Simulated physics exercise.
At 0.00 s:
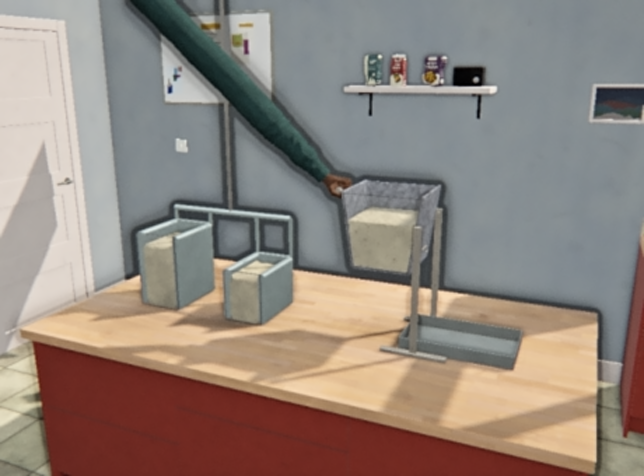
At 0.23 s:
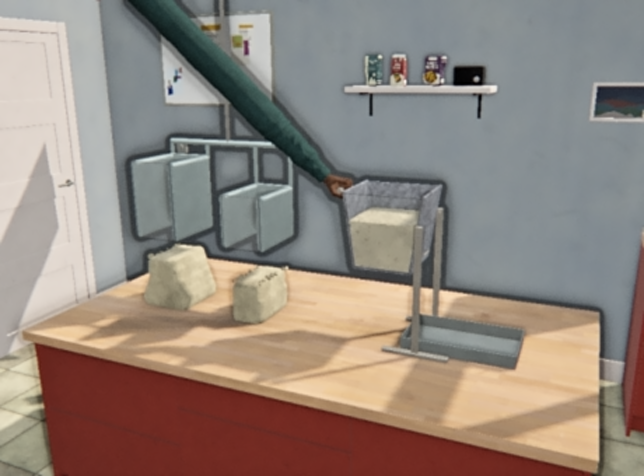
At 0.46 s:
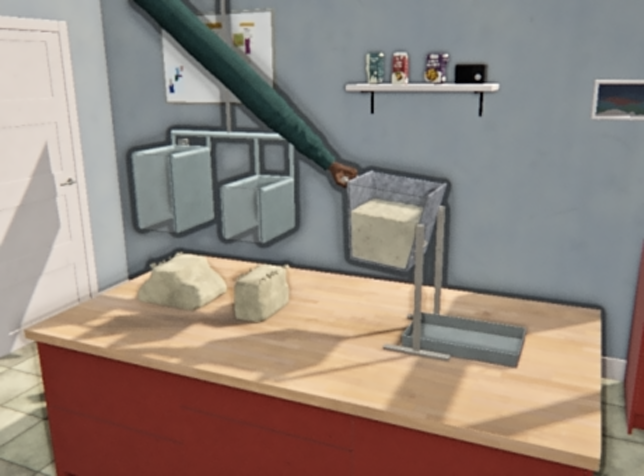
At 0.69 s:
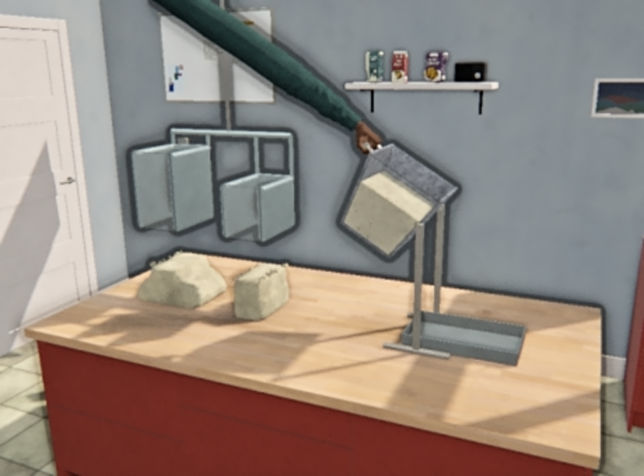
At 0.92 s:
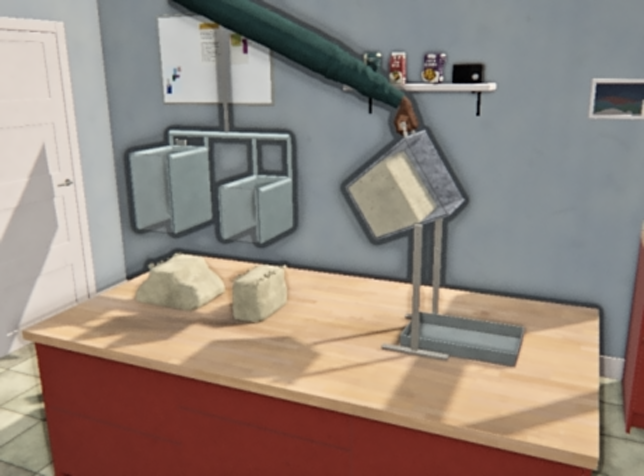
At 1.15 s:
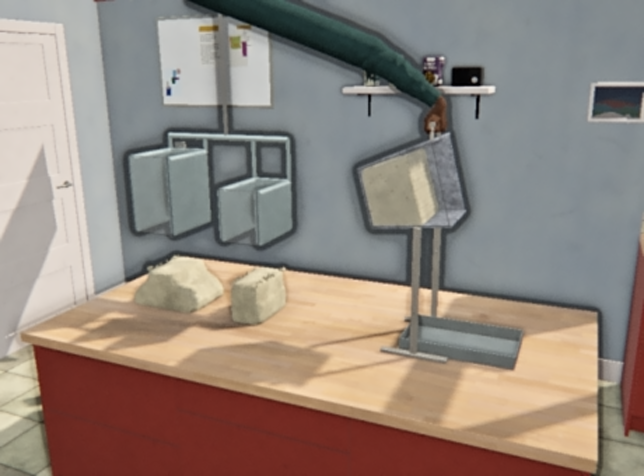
Green robotic arm tilting a grey tub of pale putty leftward above a wooden counter, after moulds lift and one block slumps.
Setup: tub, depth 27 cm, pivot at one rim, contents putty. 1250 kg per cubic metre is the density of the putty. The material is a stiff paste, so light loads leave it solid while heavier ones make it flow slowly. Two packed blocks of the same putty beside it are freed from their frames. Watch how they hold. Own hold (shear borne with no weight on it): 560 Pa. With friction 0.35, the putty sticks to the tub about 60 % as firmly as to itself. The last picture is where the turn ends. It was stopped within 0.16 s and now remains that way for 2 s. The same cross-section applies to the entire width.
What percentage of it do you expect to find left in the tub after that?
About 100 percent is left in the tub.
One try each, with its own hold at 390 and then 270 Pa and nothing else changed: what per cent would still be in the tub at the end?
First try roughly 95 per cent, second try roughly 75 per cent.
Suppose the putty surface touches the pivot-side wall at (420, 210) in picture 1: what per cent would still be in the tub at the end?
It would come to roughly 95 percent.
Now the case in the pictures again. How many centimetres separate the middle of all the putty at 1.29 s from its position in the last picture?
Looks like around 1 cm to me.
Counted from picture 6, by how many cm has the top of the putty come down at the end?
Roughly 3 cm.
By 1.29 s, the tub is at 76 degrees and holds 100 %.
By 1.46 s, the tub is at 76 degrees and holds 100 %.
By 1.63 s, the tub is at 76 degrees and holds 100 %.
By 1.80 s, the tub is at 76 degrees and holds 100 %.
By 3.15 s, at the end, the tub is at 76 degrees and holds 100 %.
